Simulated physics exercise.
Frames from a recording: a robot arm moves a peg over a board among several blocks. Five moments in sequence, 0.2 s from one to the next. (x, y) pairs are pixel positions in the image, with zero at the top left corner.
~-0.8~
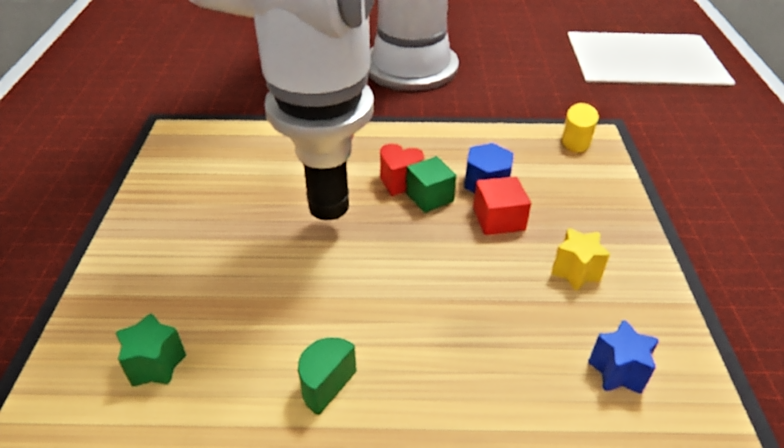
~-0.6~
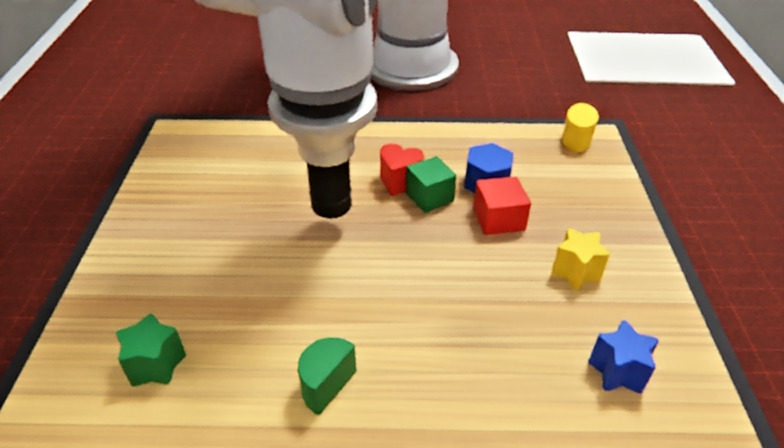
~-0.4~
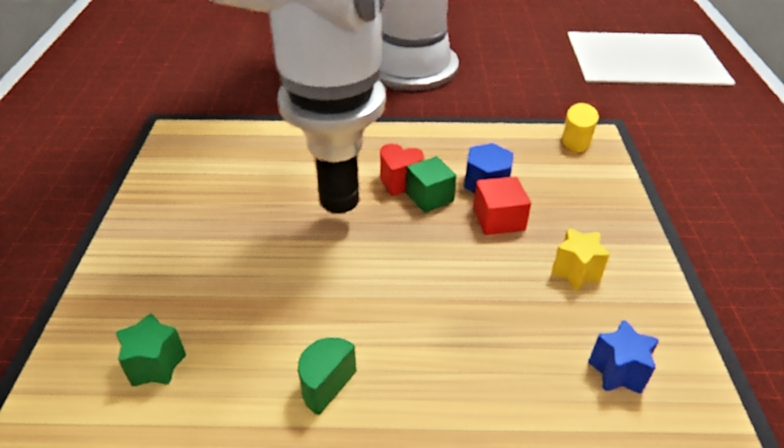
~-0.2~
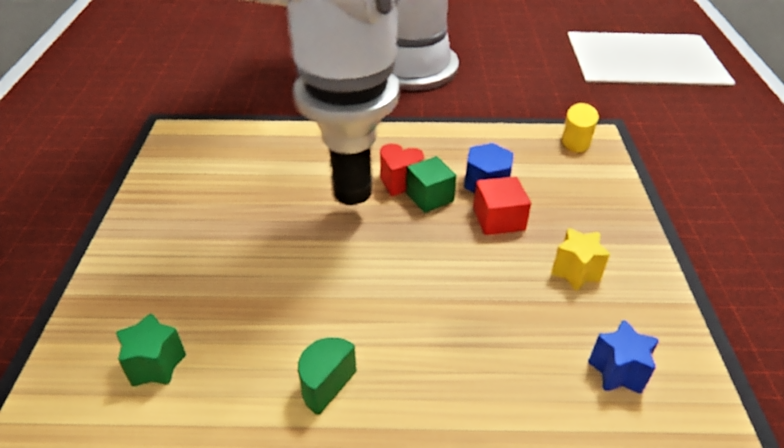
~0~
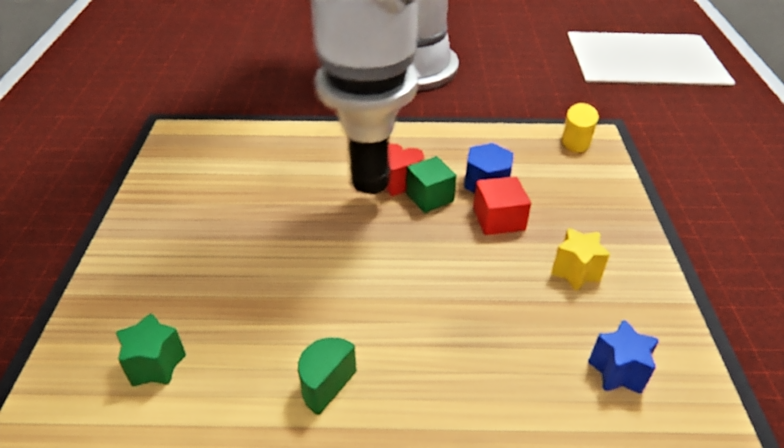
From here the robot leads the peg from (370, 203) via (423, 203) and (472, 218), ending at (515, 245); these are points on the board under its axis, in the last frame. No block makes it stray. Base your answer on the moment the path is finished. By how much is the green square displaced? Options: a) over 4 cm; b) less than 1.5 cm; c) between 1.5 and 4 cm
It's a.
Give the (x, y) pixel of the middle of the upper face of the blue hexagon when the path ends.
It is at (512, 149).
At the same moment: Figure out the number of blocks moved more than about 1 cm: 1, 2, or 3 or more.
I count three at least.
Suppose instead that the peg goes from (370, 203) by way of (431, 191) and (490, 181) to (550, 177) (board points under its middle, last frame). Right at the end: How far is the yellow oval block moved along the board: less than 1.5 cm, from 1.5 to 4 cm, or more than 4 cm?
Its final spot will lie within 1.5 cm of the current one.
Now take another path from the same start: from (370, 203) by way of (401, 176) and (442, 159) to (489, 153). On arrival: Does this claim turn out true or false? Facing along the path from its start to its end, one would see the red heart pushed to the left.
True.
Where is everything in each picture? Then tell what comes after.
Tip of the peg at (329, 208), middles of tops, red heart at (400, 155), green square at (432, 170), blue hexagon at (491, 157), red square at (504, 191), in the first frame.
Peg at (332, 206), nothing pushed, in the second frame.
Peg at (340, 202), nothing pushed, in the third frame.
Peg at (352, 194), nothing pushed, in the fourth frame.
Peg at (370, 183), red heart at (400, 155), green square at (432, 170), blue hexagon at (491, 157), red square at (504, 191), in the fifth frame.
The first path, step by step. One third of the way, peg at (424, 184); red heart at (414, 153), turned 60° anticlockwise; green square at (463, 171); blue hexagon at (496, 156).
Two thirds of the way, peg at (475, 198); red heart at (414, 153), turned 60° anticlockwise; green square at (487, 167), turned 20° anticlockwise; blue hexagon at (511, 149); red square at (520, 196).
At the end, peg at (519, 226); red heart at (414, 153), turned 60° anticlockwise; green square at (488, 167), turned 20° anticlockwise; blue hexagon at (512, 149); red square at (558, 208), turned 20° anticlockwise.
